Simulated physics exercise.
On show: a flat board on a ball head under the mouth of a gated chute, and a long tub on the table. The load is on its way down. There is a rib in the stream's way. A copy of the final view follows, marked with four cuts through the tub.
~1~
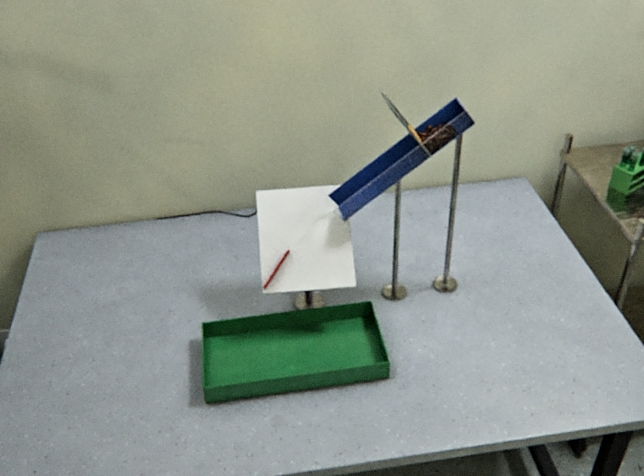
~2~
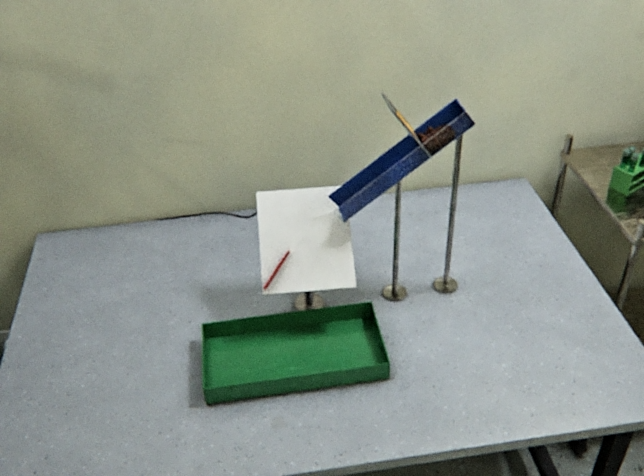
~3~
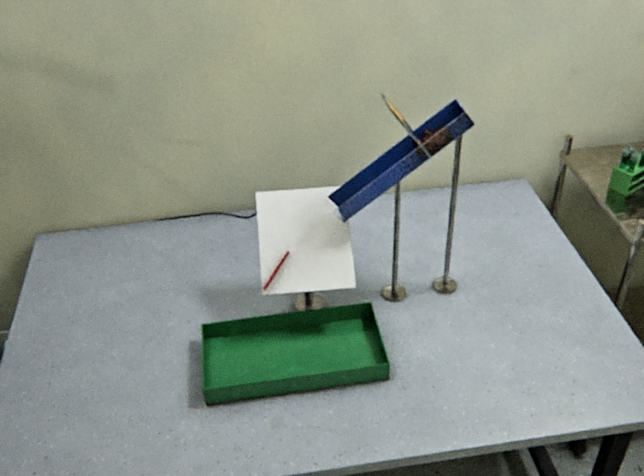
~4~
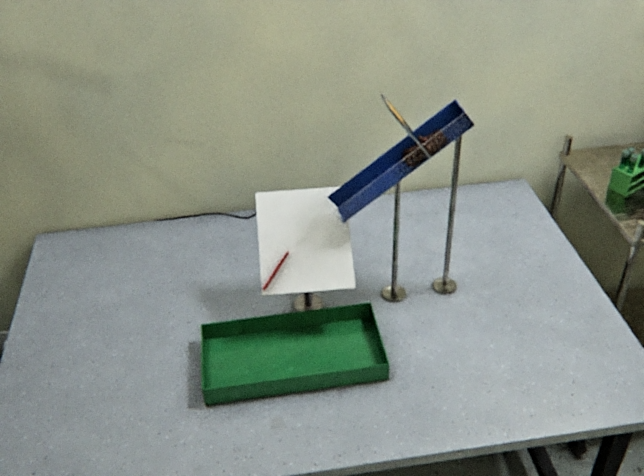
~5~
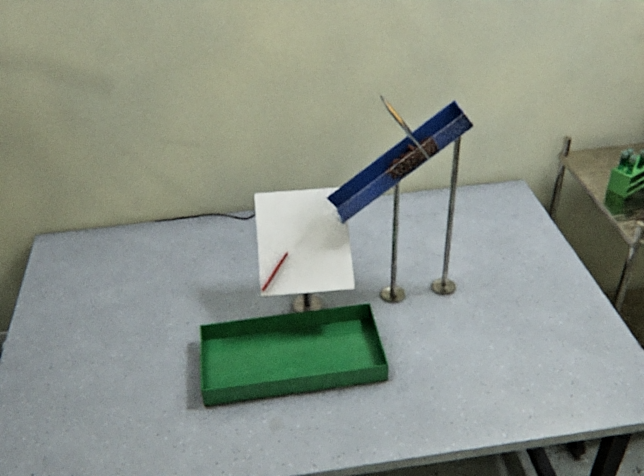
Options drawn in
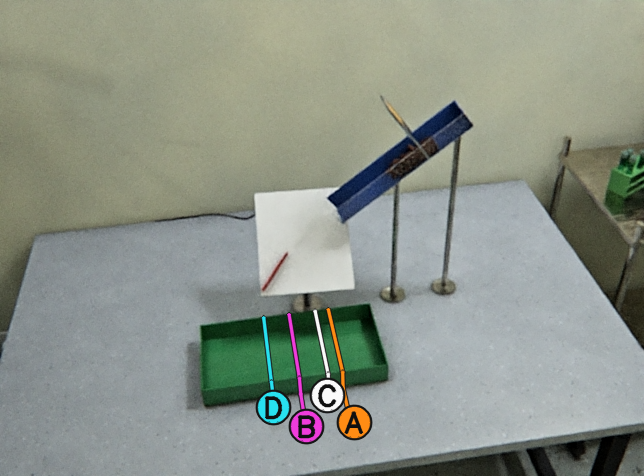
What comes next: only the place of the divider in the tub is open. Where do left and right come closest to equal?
I would pick line D.
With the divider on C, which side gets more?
The left side.
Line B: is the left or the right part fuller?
Left.
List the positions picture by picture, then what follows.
In the first frame, load behind the gate near (433, 139), allspice berries; lip of the chute near (341, 213), sloping fairly steeply.
In the second frame, middle of the board near (305, 239), tilted fairly steeply; middle of its low edge near (310, 291); of its high edge near (301, 189).
In the third frame, front corners of the tub near (203, 389) and (389, 363), empty; front of the load near (419, 151).
In the fourth frame, middle of the load near (423, 149); its front near (404, 158), close to a quarter of the way to the lip; rib from (288, 251) to (263, 289).
In the fifth frame, middle of the load near (415, 157); its front near (388, 171), close to a third of the way to the lip.
On the marked copy, line A crosses the front rim at (342, 371); line B crosses the front rim at (299, 377); line C crosses the front rim at (328, 373); line D crosses the front rim at (271, 381).
With A, of what is caught, the whole lot on the left of the divider, none at all on the right.
With B, of what is caught, all but a few on the left of the divider, a small share on the right.
With C, of what is caught, the whole lot on the left of the divider, none at all on the right.
With D, of what is caught, close to half on the left of the divider, close to half on the right.
